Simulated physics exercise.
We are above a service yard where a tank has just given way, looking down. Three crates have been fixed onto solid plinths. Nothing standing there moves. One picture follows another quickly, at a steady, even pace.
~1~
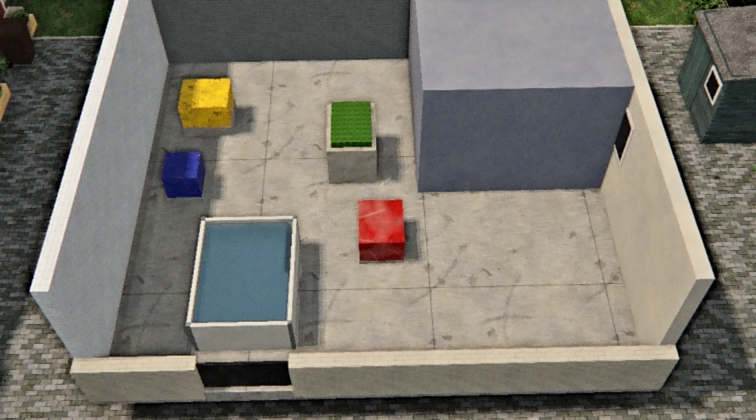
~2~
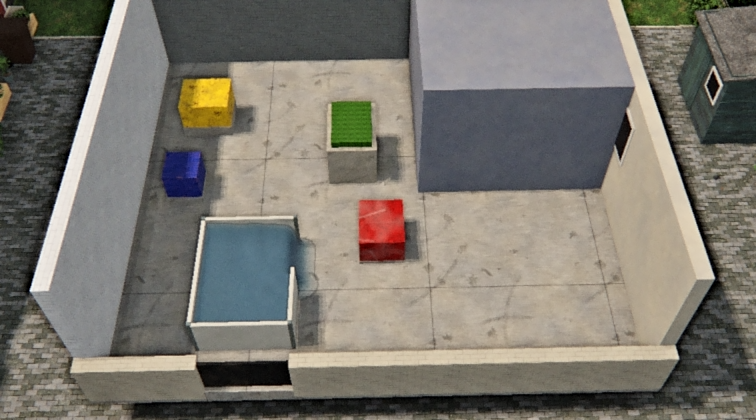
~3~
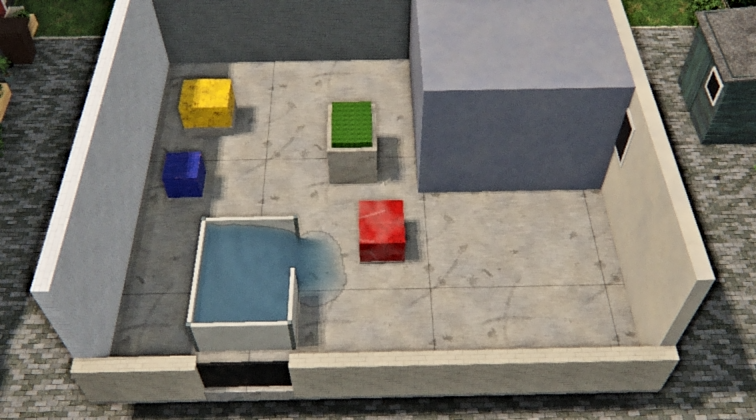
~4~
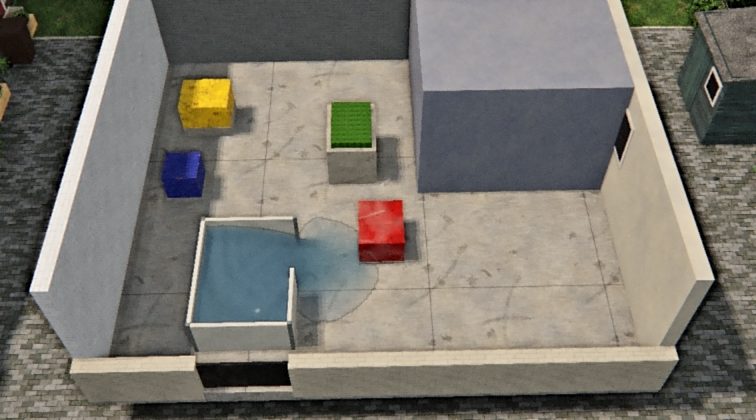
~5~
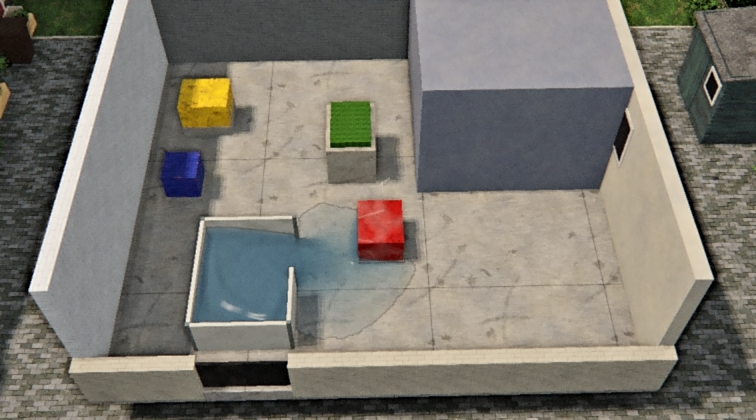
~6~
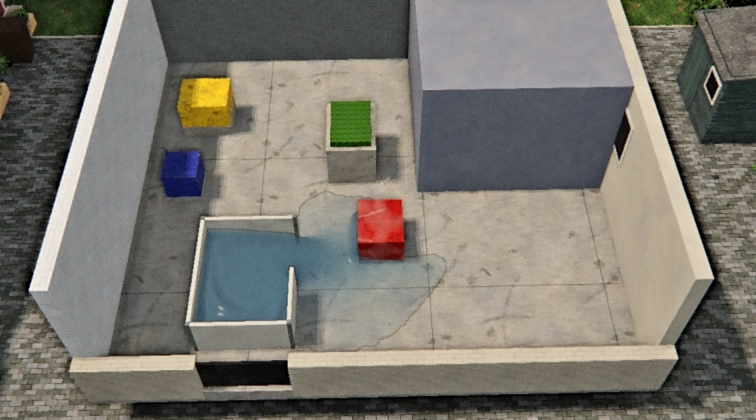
In a walled yard seen from above, a white-walled tank of water stands still near yellow, blue, green-topped and red blocks. Water then pours through a gap in its right side, spreading across the concrete in a widening sheet that reaches the red block and runs past it, while the blocks stay put.
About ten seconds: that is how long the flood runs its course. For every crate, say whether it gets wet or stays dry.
Red crate: Wet; blue crate: Dry; yellow crate: Dry.
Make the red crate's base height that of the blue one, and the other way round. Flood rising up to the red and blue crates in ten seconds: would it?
I'd say the red crate gets swamped and the blue crate gets swamped.
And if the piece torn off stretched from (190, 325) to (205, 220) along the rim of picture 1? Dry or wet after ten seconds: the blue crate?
In my view the blue one gets reached.
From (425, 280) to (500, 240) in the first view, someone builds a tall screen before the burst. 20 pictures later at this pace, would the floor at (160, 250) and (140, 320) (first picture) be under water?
Untouched, untouched.
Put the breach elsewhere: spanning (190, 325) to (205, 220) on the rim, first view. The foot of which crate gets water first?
Answer: The blue one.
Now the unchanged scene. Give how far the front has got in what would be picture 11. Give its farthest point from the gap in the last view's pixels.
Approximate pixel: (566, 292).
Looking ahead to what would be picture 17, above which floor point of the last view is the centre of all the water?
My guess is about (323, 279).
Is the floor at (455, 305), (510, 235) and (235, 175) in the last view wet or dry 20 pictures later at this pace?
Result by point, in sequence: Waterlogged, then waterlogged, then waterlogged.
A moment on, water covers 20 % of the floor; the red crate water round its plinth, the blue crate not reached, the yellow crate not reached.
Next, water covers 40 % of the floor; the red crate water round its plinth, the blue crate not reached, the yellow crate not reached.
Then, water covers 60 % of the floor; the red crate water round its plinth, the blue crate water round its plinth, the yellow crate water round its plinth.
Later, water covers 80 % of the floor; the red crate water round its plinth, the blue crate water round its plinth, the yellow crate water round its plinth.
In the end, water covers 100 % of the floor; the red crate was topped, the blue crate stayed above the water, the yellow crate stayed above the water.
